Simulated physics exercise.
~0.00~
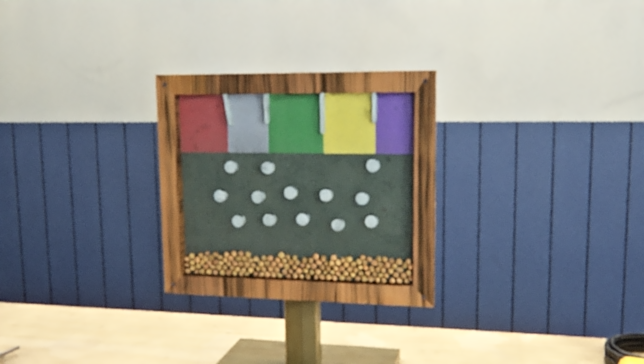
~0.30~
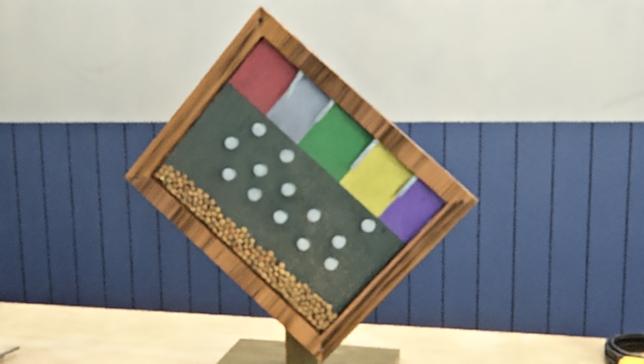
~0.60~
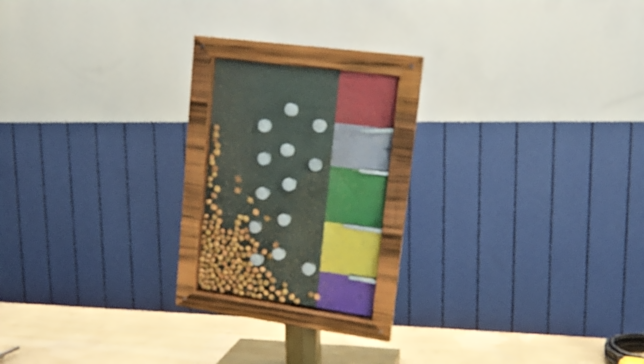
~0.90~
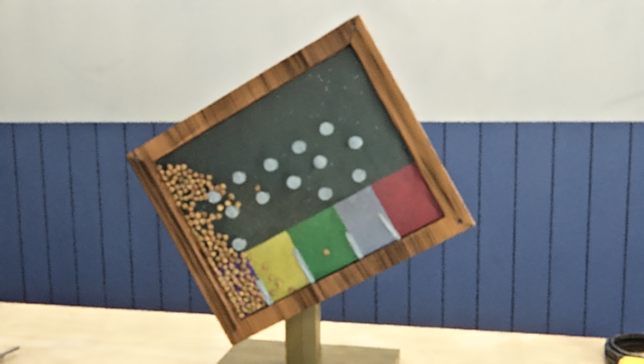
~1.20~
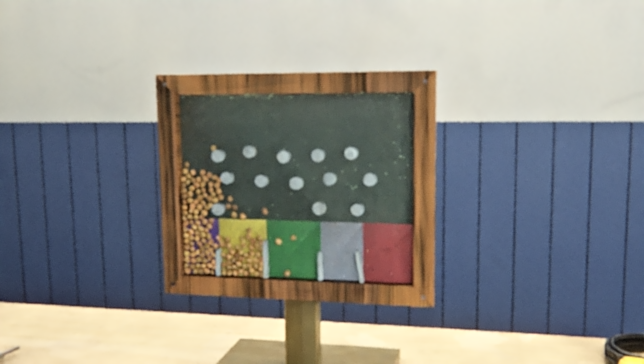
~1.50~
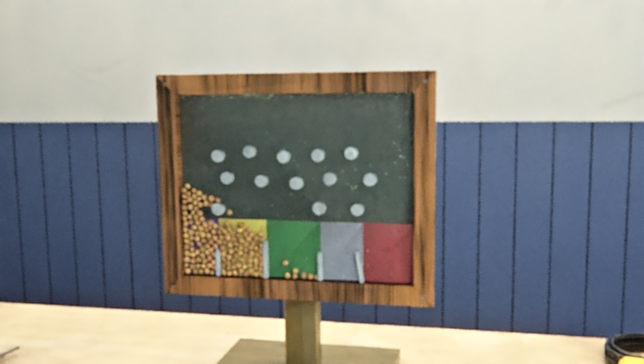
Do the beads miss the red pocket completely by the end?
Yes, the red pocket is empty at the end. The beads gather mainly in the purple and yellow pockets, with only a few in the green one.
